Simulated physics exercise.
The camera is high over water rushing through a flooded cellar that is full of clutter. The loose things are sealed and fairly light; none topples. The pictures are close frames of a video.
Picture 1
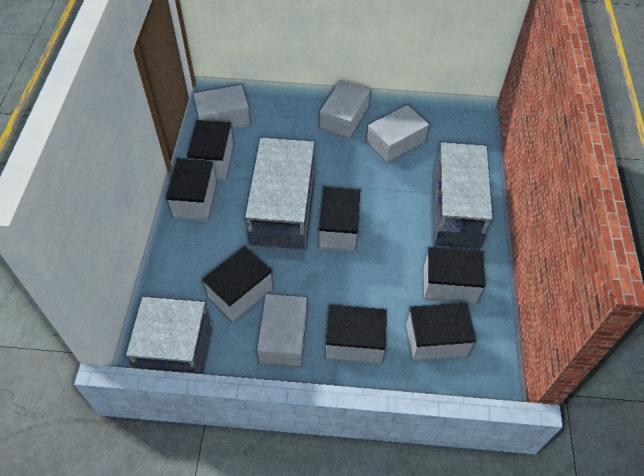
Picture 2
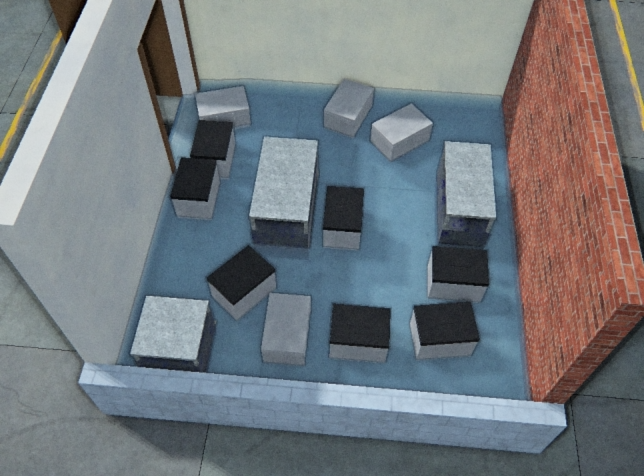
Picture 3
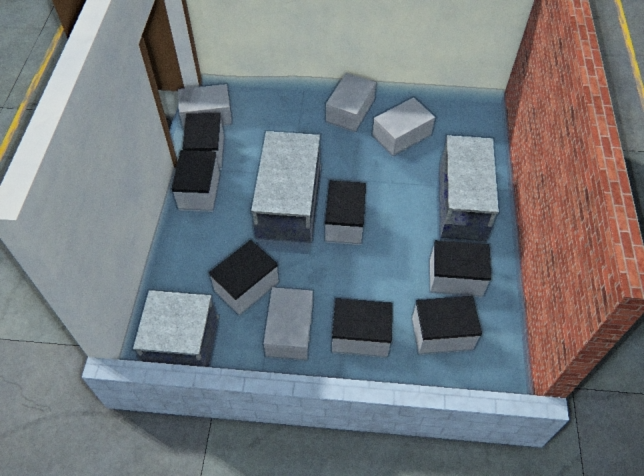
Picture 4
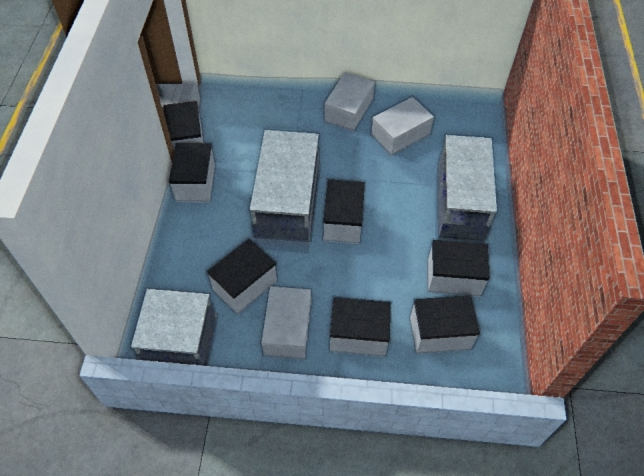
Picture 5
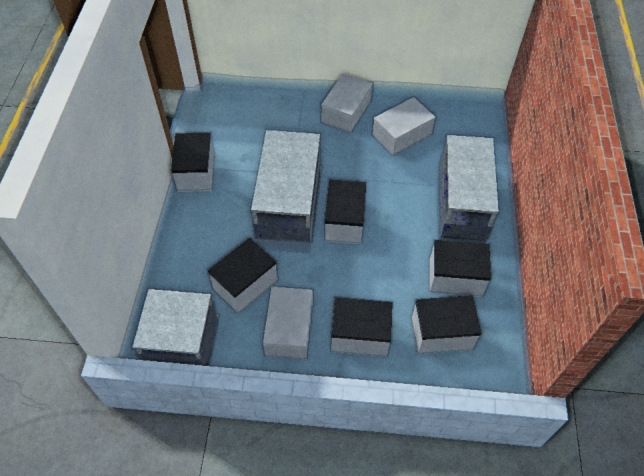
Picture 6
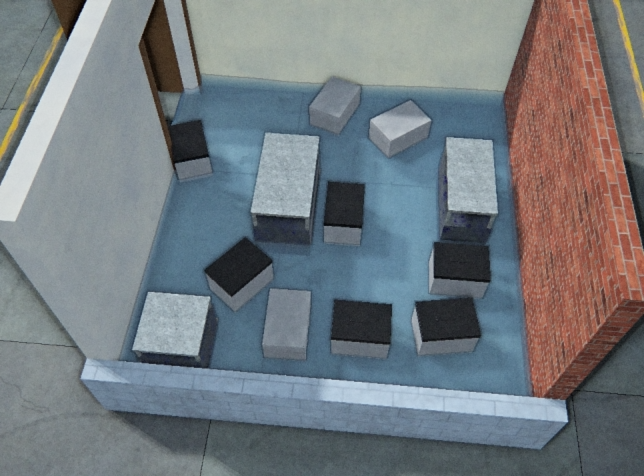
In a flooded cellar cluttered with pale and black-topped boxes, a door at the back left opens; a grey box and then a black-topped one drift out, another nears the doorway, and most of the rest barely move.
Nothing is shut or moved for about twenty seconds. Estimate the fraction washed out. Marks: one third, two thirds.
It is two thirds or above.
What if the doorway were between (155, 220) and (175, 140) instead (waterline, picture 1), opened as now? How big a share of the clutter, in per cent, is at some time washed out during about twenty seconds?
Near 70 in a hundred.
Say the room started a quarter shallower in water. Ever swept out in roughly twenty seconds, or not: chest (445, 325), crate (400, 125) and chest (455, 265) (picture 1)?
As listed: Left behind, through, inside.
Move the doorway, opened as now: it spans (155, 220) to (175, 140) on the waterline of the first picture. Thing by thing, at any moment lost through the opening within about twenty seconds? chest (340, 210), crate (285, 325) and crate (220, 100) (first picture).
As listed: Left behind, through, carried outside.
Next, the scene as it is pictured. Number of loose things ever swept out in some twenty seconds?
It comes to 8.
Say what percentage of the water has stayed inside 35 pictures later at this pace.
Close to 44 %.
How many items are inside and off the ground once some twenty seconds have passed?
It comes to 3.
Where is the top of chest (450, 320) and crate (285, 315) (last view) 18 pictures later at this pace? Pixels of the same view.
Around (409, 305) and (185, 217).
A moment on, 3 of 11 are out; 8 afloat.
Next, 6 of 11 are out; 5 afloat.
Later, 8 of 11 are out; 3 afloat.
In the end, 8 of 11 are out; 3 afloat.
